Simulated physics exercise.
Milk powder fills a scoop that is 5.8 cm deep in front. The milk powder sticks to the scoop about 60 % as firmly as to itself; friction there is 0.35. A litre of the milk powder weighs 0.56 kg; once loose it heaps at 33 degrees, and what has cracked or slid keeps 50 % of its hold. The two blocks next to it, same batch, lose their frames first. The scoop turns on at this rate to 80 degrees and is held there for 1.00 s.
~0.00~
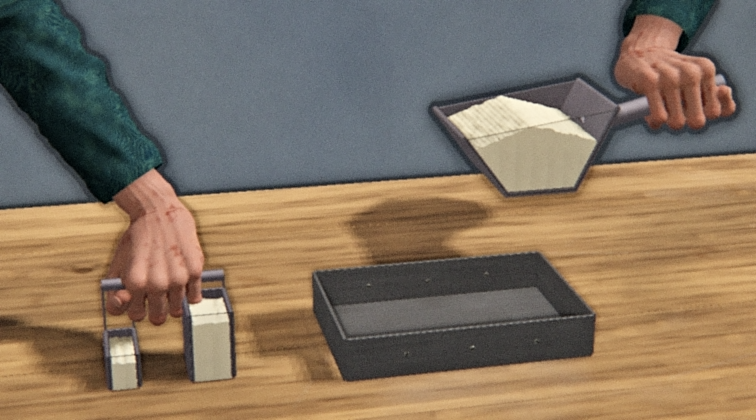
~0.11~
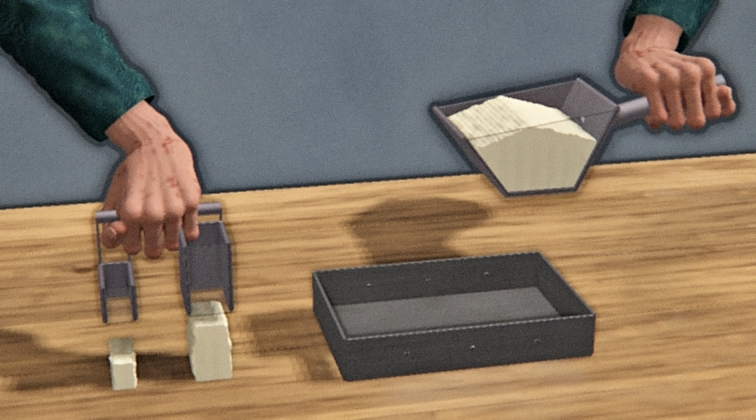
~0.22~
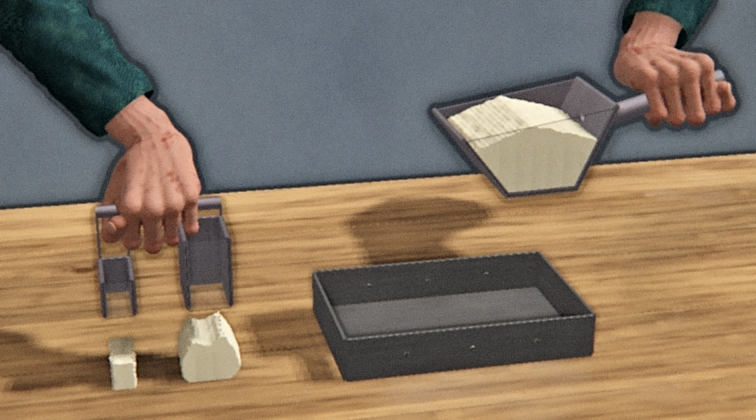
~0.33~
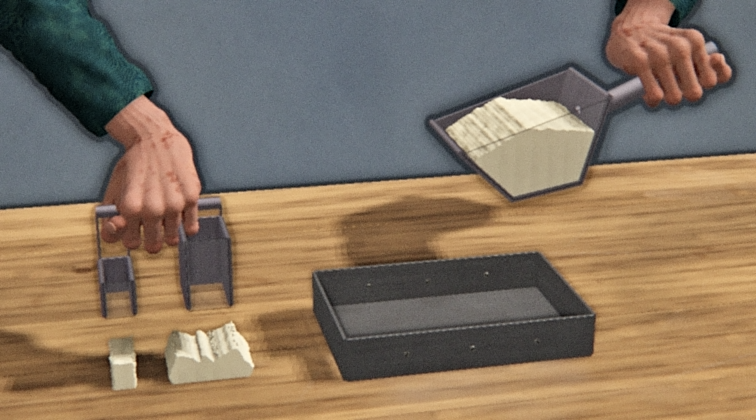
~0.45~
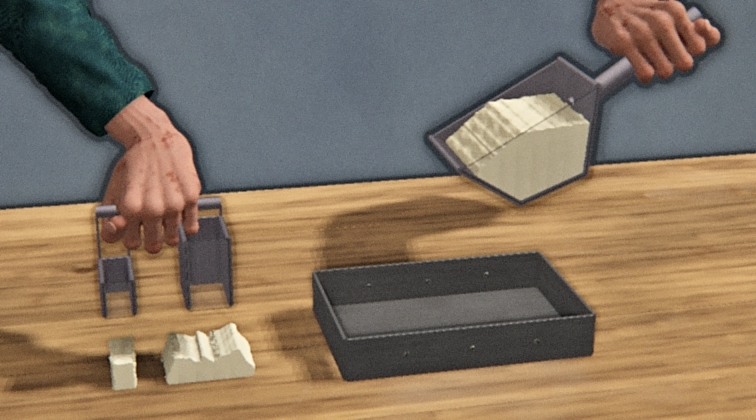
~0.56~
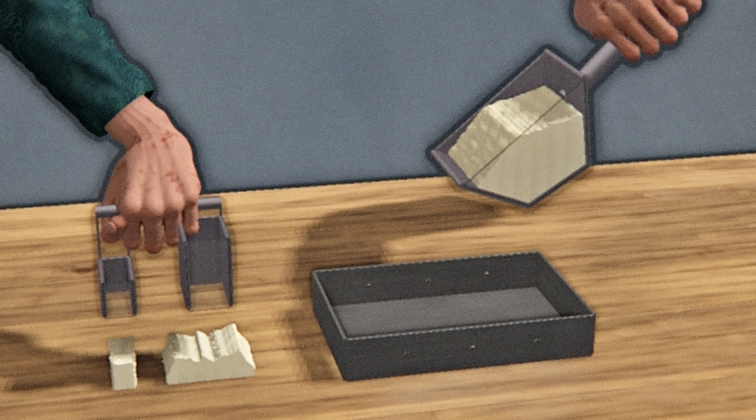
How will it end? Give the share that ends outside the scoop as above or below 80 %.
The result is above 80 %.
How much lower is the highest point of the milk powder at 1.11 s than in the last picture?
Roughly 2.0 cm.
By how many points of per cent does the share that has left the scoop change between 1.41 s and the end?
Near 25 %.
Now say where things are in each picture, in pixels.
Lip at (467, 138), tilt 0 degrees; highest point of the milk powder at (532, 126); test blocks 2.9 cm, 6.2 cm high (left to right), in the first picture.
Lip at (467, 138), tilt 0 degrees; highest point of the milk powder at (532, 126); test blocks 2.9 cm, 5.8 cm high (left to right), in the second picture.
Lip at (466, 140), tilt 1 degrees; highest point of the milk powder at (537, 126); test blocks 2.9 cm, 4.5 cm high (left to right), in the third picture.
Lip at (463, 152), tilt 10 degrees; highest point of the milk powder at (527, 129); test blocks 2.9 cm, 3.2 cm high (left to right), in the fourth picture.
Lip at (461, 168), tilt 21 degrees; highest point of the milk powder at (576, 124); test blocks 2.9 cm, 3.1 cm high (left to right), in the fifth picture.
Lip at (463, 183), tilt 32 degrees; highest point of the milk powder at (577, 117); test blocks 2.9 cm, 3.0 cm high (left to right), in the sixth picture.
By 0.81 s, the scoop is at 58 degrees and 0 % has left it.
By 1.11 s, the scoop is at 80 degrees and 23 % has left it.
By 1.41 s, the scoop is at 80 degrees and 70 % has left it.
By 1.70 s, the scoop is at 80 degrees and 91 % has left it.
By 2.10 s, at the end, the scoop is at 80 degrees and 95 % has left it.
